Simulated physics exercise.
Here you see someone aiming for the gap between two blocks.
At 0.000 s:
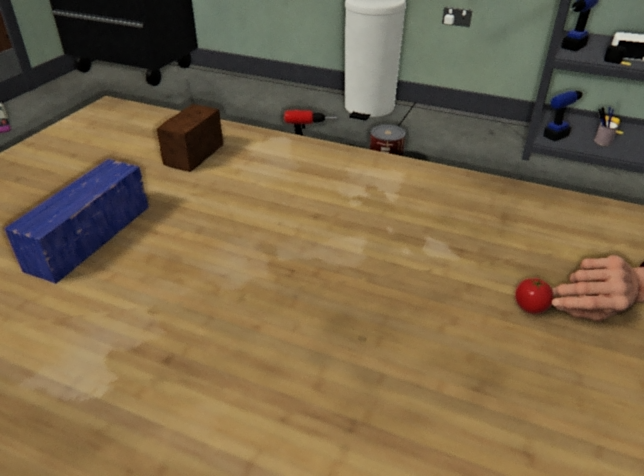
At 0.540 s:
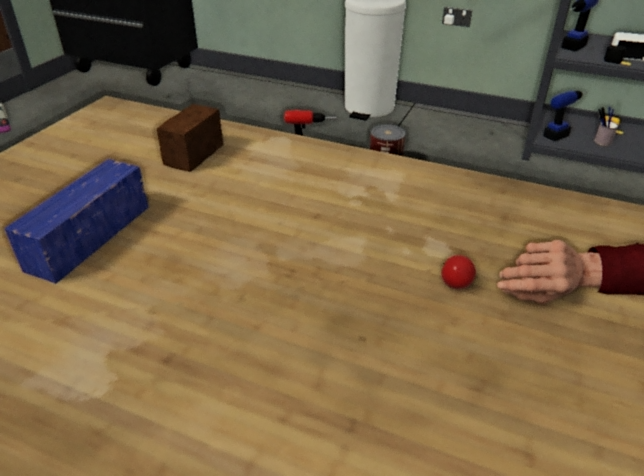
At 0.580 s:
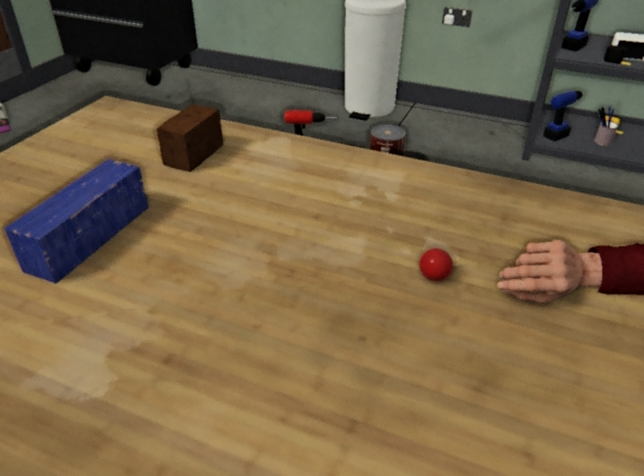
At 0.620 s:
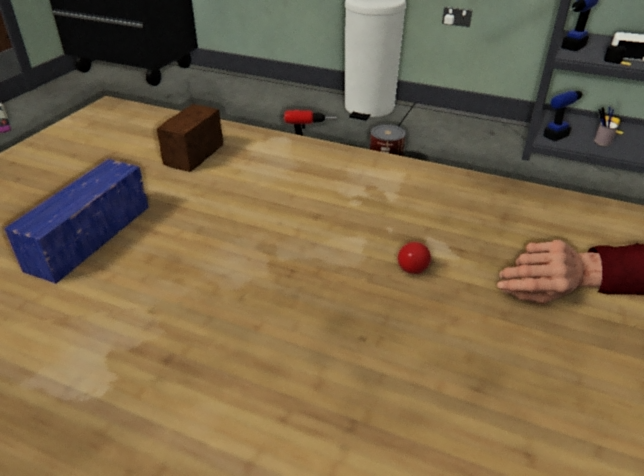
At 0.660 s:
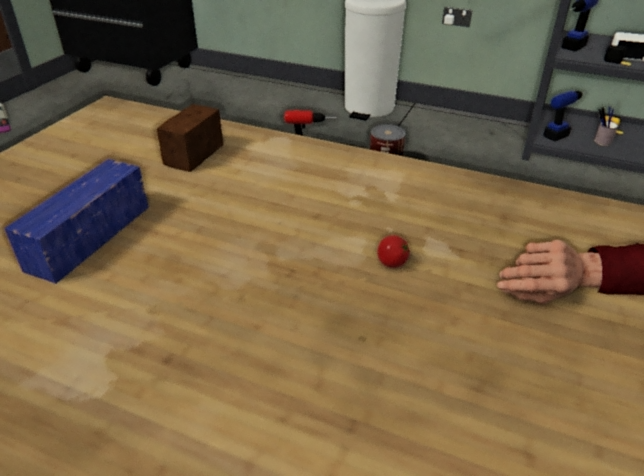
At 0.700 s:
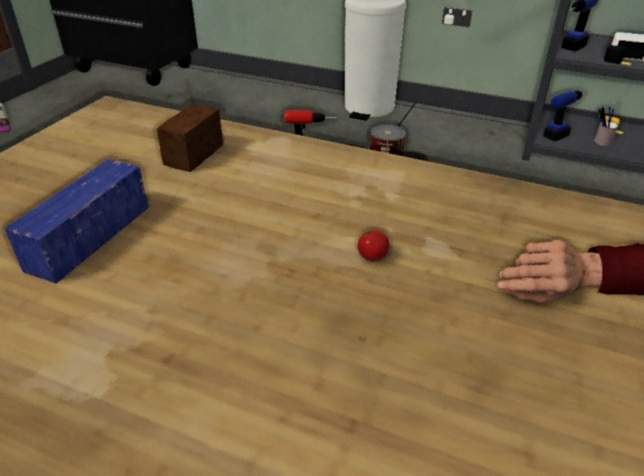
On a wooden workshop table, a hand at the right sent a small red ball rolling left and slightly away, past the middle, while the blue block and brown block stayed still.
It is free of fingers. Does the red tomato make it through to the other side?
Yes.
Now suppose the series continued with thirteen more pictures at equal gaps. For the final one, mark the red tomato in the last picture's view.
Centre near (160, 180).
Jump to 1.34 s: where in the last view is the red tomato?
Its middle will be near (120, 165).
By 1.34 s, red tomato heading on near (120, 165).
When it is over (2.3 s), the red tomato rolls through.
